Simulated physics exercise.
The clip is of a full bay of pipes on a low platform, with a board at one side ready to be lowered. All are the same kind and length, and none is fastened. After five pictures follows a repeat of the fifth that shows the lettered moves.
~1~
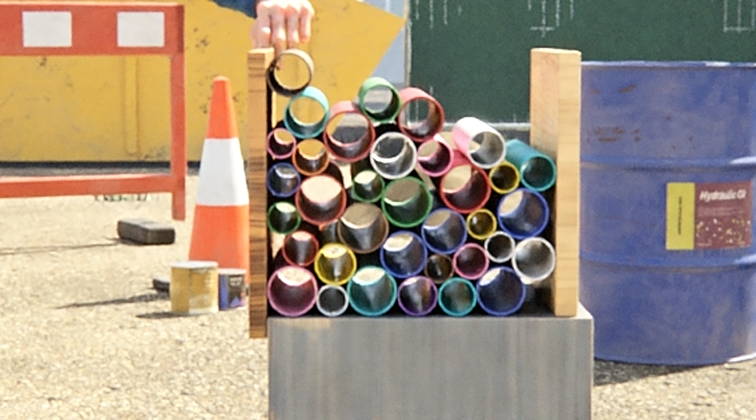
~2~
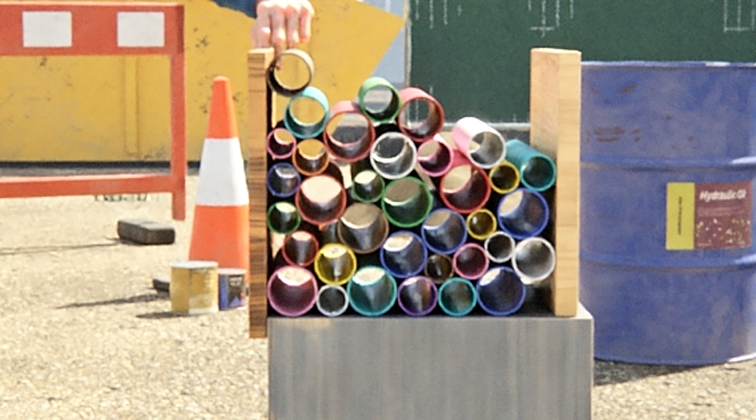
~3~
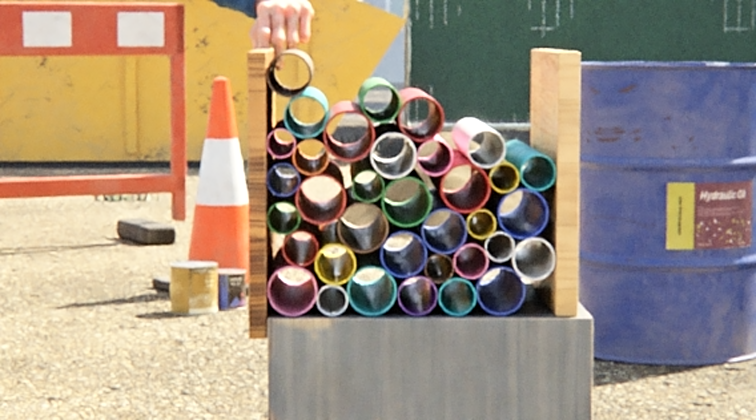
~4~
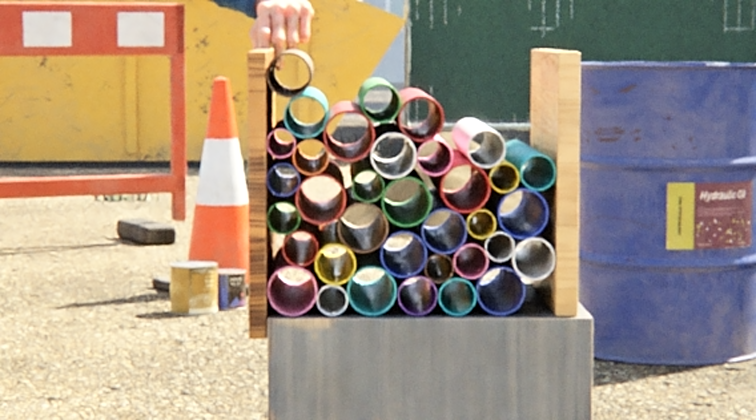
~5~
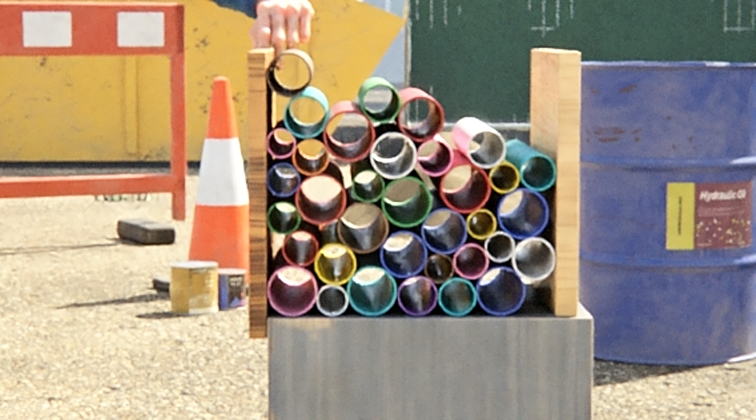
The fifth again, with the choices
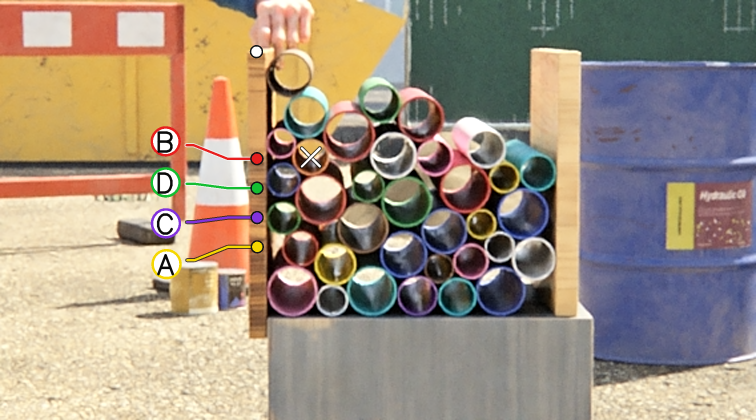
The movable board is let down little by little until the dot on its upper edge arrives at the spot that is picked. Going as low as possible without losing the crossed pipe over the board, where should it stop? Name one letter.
It can be let down to D.
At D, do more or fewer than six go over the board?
It loses fewer than six.
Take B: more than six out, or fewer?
At B, fewer than six.
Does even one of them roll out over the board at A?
Yes, at A.
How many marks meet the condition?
The number is two.
On the copy, A at (257, 247); B at (257, 159); C at (257, 218); D at (257, 188); the cross at (311, 157); the white dot at (256, 52).
On D. First, top of the board (266, 113).
Then, top of the board (267, 185).
Finally, top of the board (267, 188), three out over the board, the crossed one still inside.
By contrast, A lets the crossed one out; B keeps the crossed one inside; C lets the crossed one out.
